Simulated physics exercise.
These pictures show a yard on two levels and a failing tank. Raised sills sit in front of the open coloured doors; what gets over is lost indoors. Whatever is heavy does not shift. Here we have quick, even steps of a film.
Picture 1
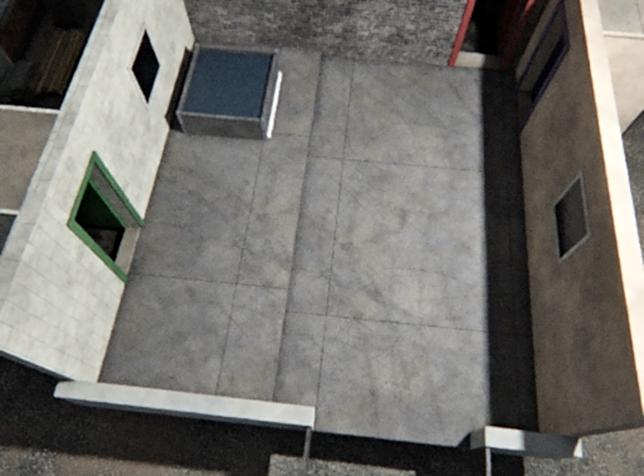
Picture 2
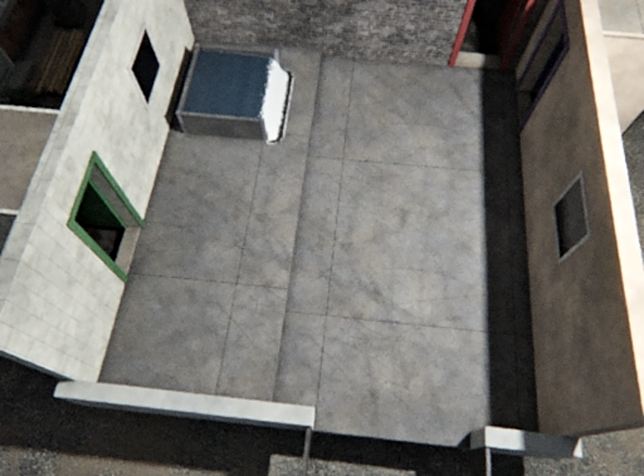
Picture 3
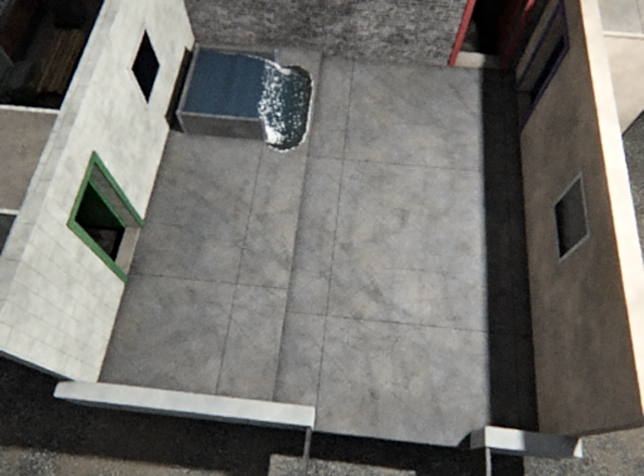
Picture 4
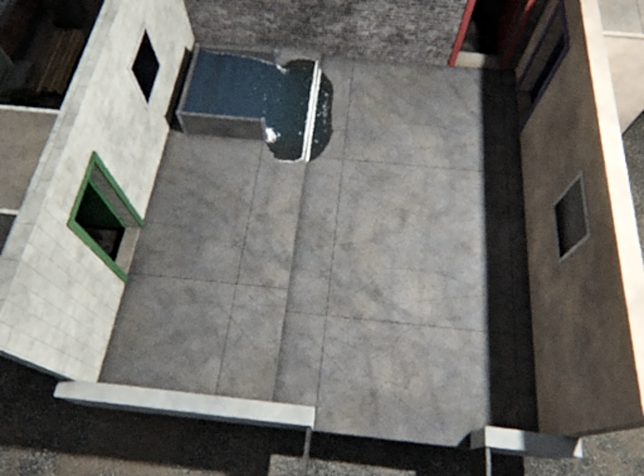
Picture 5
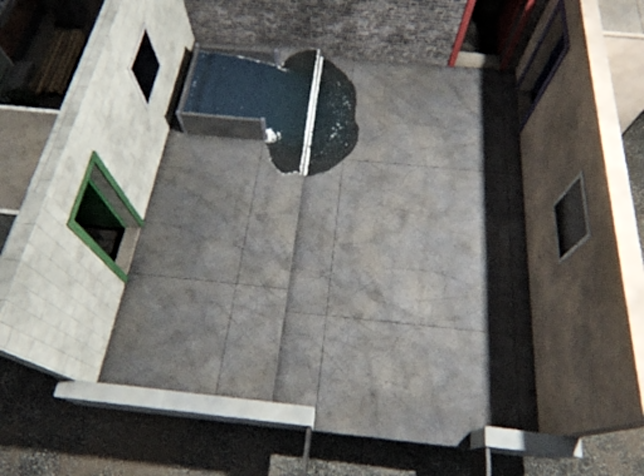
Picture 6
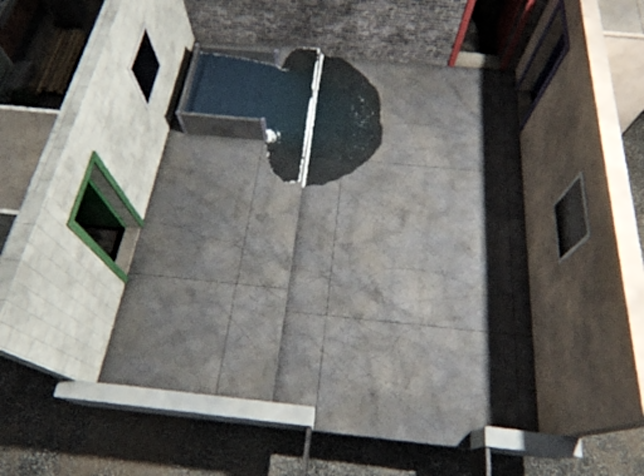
Water pours from the open tank's right side and spreads rightward across the grey yard.
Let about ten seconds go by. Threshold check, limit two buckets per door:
The red door will get two buckets at most, the blue door will get more than two buckets, the green door will get two buckets at most.
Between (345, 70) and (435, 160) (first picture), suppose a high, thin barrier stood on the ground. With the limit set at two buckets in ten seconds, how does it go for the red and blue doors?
The red one falls short of the threshold; the blue one falls short of the threshold.
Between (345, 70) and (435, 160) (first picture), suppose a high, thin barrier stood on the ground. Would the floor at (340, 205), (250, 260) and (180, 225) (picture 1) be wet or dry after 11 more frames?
Reading the points as listed, I get deluged, then left untouched, then left untouched.
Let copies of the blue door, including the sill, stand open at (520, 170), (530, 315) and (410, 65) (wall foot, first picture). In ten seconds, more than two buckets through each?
Going door by door: The first runs past the limit, the second remains below the limit, the third remains below the limit.
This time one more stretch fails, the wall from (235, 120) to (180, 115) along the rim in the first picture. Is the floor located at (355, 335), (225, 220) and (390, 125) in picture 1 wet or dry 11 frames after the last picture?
First unwetted, second soaked, third unwetted.
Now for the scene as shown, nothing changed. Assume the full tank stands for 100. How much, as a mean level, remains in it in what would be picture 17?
28 % or so.
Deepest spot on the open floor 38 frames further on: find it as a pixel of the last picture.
Deepest spot: Around (483, 432).
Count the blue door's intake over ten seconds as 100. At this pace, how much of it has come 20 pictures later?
Some 60 in a hundred.
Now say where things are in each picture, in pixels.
In the first picture, still water in the open tank at (230, 84).
In the second picture, the front is at (285, 73), out from the gap at (270, 99).
In the third picture, water pours out at (270, 100) and has run to (298, 69).
In the fourth picture, water pours out at (270, 101) and has run to (304, 154).
In the fifth picture, water pours out at (270, 101) and has run to (351, 141).
In the sixth picture, water pours out at (270, 101) and has run to (373, 146).
A moment on, water covers 25 % of the floor; the red door not reached, the blue door not reached, the green door not reached.
Next, water covers 35 % of the floor; the red door wet at the sill, nothing in, the blue door wet at the sill, nothing in, the green door not reached.
Then, water covers 45 % of the floor; the red door wet at the sill, nothing in, the blue door over two buckets in, the green door not reached.
Later, water covers 50 % of the floor; the red door wet at the sill, nothing in, the blue door over two buckets in, the green door not reached.
In the end, water covers 55 % of the floor; the red door wet at the sill, nothing in, the blue door over two buckets in, the green door not reached.
